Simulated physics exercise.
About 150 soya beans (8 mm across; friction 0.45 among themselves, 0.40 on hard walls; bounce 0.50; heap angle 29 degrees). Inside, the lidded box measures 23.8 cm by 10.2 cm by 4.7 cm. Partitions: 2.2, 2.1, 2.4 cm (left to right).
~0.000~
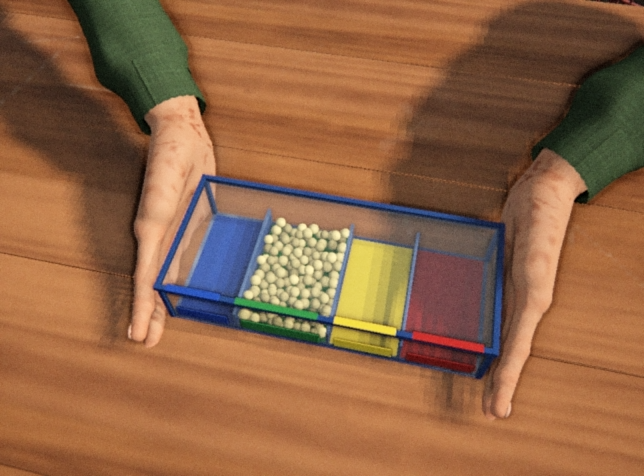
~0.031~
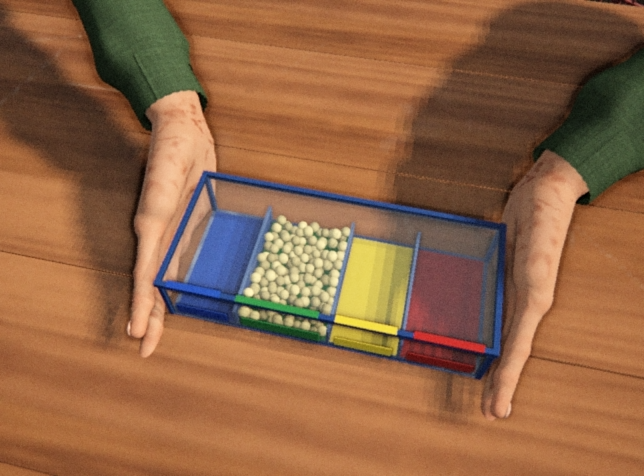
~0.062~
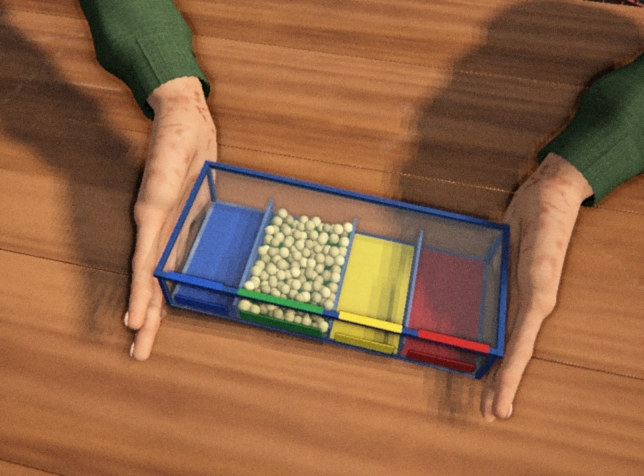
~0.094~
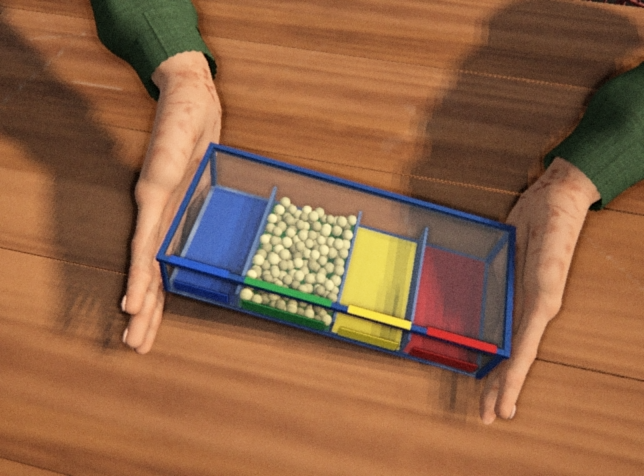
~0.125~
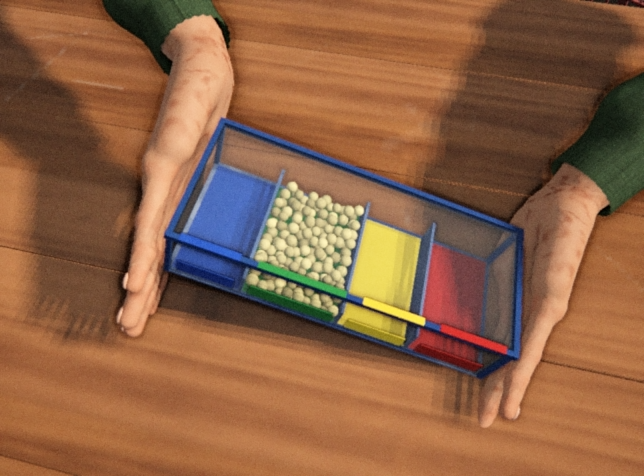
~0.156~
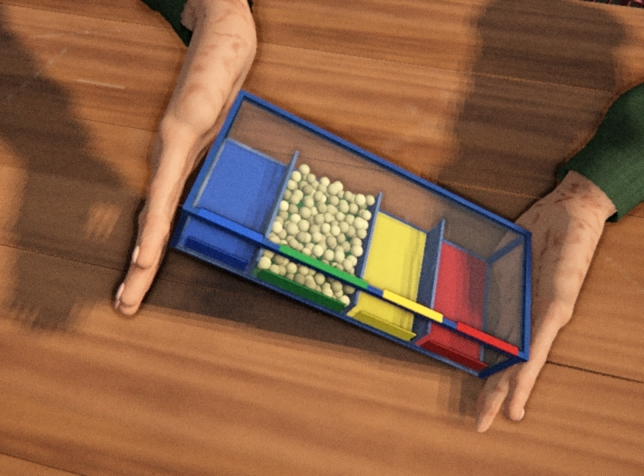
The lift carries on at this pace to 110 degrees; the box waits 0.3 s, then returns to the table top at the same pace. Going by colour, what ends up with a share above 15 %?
Red compartment: Over; blue compartment: Under; green compartment: Under; yellow compartment: Under.
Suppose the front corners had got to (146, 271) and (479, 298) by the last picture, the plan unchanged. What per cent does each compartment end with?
Red 0, blue 95, green 5, yellow 0.
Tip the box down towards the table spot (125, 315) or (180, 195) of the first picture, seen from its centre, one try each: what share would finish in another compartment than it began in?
Some 95 and 90 per cent.
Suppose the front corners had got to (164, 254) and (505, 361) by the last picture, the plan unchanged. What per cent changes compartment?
In that case some 100 per cent.
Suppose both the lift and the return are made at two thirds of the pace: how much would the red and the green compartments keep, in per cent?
Then: Red 100, green 0.
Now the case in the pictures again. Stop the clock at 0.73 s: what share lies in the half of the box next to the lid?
Roughly 70 per cent.
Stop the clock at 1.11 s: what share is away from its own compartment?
About 100 per cent.
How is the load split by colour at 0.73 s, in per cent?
Red 95; blue 0; green 0; yellow 5.
Then, at 0.73 s, tilt 110 degrees; red 95 %, yellow 5 %.
Then, at 1.11 s, tilt 64 degrees; red 100 %.
After 1.58 s, tilt 0 degrees; red 100 %.
In the end, at 1.9 s, red 100 %, blue 0 %, green 0 %, yellow 0 %.
